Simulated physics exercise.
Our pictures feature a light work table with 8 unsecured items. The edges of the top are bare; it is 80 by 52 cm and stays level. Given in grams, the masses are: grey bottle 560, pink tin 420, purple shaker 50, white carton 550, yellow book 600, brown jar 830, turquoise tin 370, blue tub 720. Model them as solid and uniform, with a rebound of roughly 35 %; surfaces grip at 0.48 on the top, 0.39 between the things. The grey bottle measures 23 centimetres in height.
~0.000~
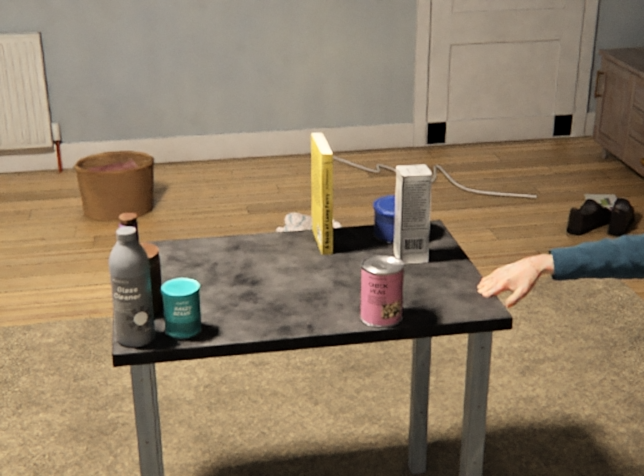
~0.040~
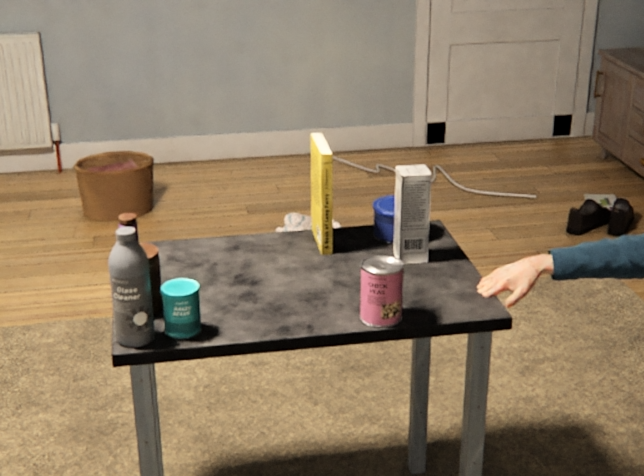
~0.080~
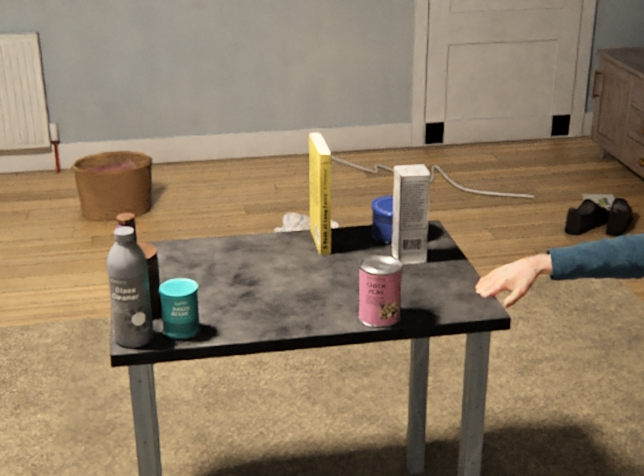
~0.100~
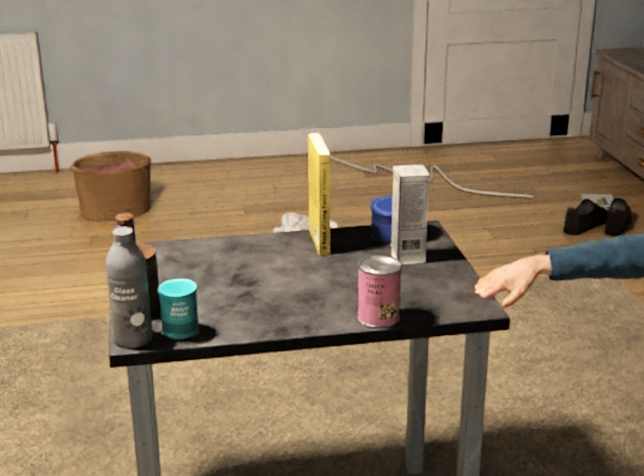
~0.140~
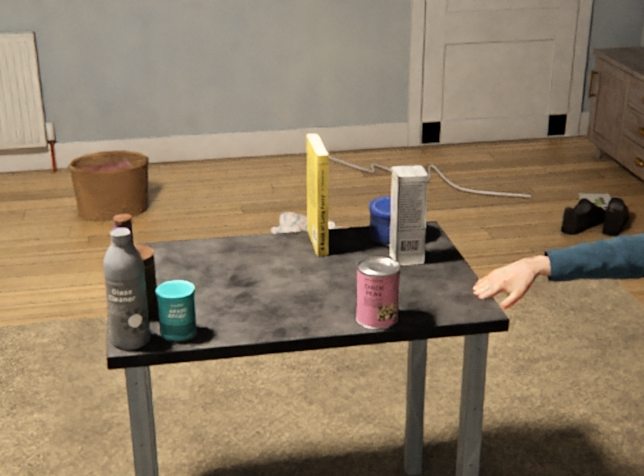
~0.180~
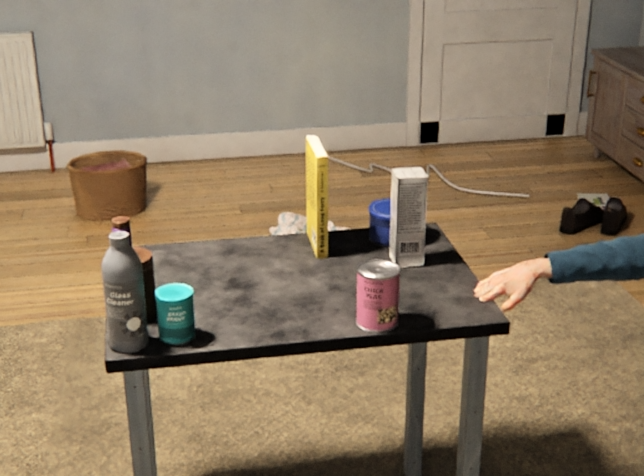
The clip shows a hand in a blue sleeve at the right edge of a dark-topped table holding a grey bottle, tins, a yellow book and other items; the table then shifts very slightly, its items remaining upright.
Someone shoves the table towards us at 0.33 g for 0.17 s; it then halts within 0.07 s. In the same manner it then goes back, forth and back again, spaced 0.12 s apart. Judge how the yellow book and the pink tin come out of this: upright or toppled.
Result: Yellow book: On its base, pink tin: On its base.
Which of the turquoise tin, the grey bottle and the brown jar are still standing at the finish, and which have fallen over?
Outcome noted - the turquoise tin survives without falling, the grey bottle ends up fallen, the brown jar survives without falling.
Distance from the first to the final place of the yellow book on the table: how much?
Displacement: Approx. 0 cm.
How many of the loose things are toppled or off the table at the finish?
That makes 3.
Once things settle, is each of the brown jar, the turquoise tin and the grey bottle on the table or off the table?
Outcome: The brown jar remains on its support; the turquoise tin remains on its support; the grey bottle departs its support.
After 0.58 s, table shifted 2 cm; grey bottle now off the table; white carton leaning 70°; purple shaker on its side.
After 0.98 s, table shifted 6 cm; white carton on its side; purple shaker on its side.
After 1.38 s, white carton on its side; purple shaker on its side.
At rest (4.8 s), off the table and tipped over, grey bottle; tipped over on the table, purple shaker and white carton; the other 5 in place, give or take 5 cm. Seen from the same camera at the end, yellow book near (315, 193), pink tin near (375, 291).
